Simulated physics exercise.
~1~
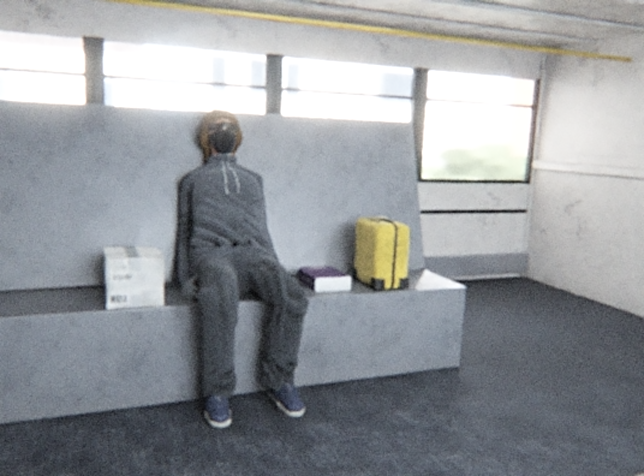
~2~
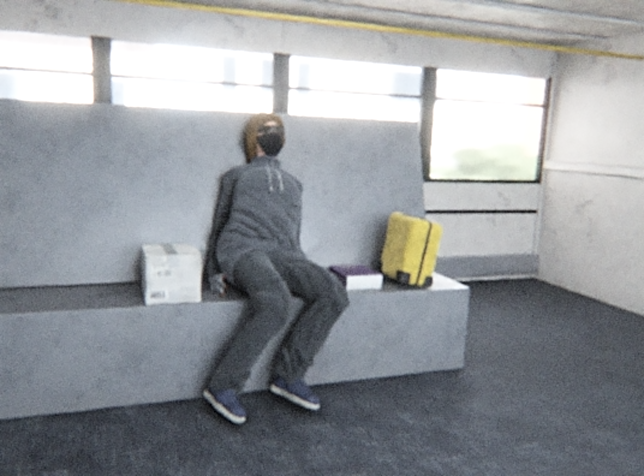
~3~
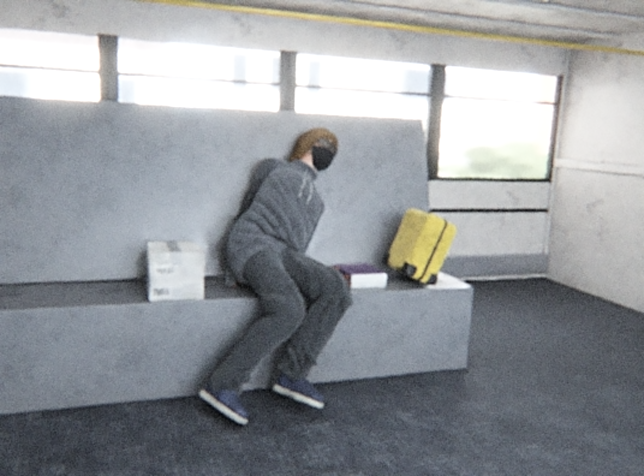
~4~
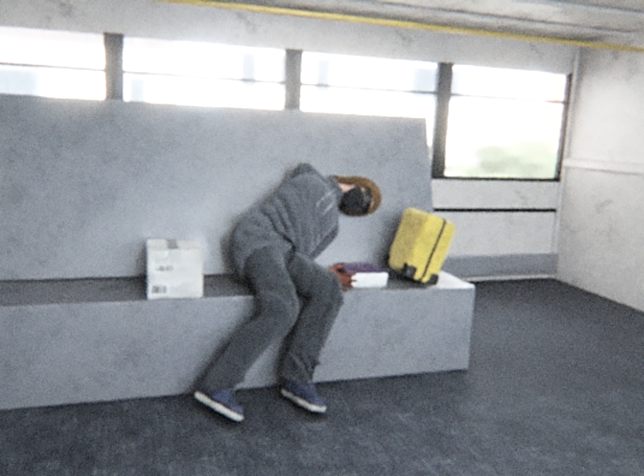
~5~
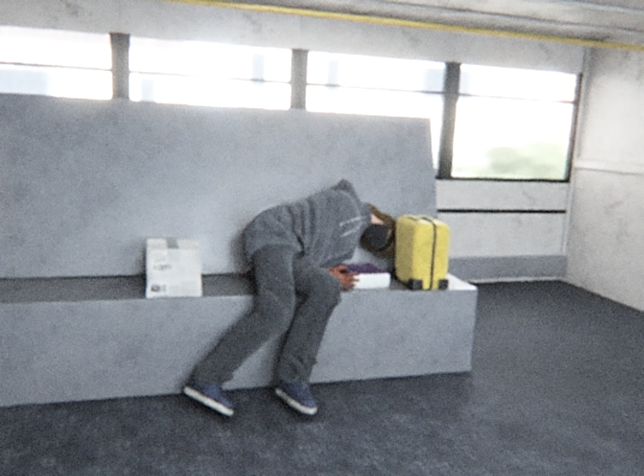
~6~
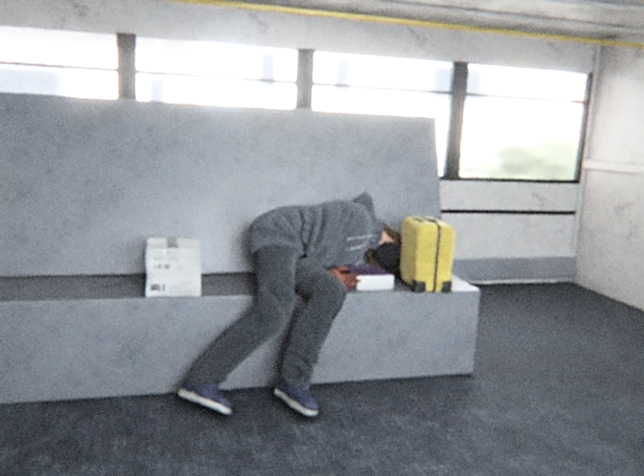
A limp, masked person in grey slid right along the bench and slumped sideways, ending folded over with their head against a yellow case, which had tipped and settled upright; the white bag, shifted right, and the purple item also stayed on.
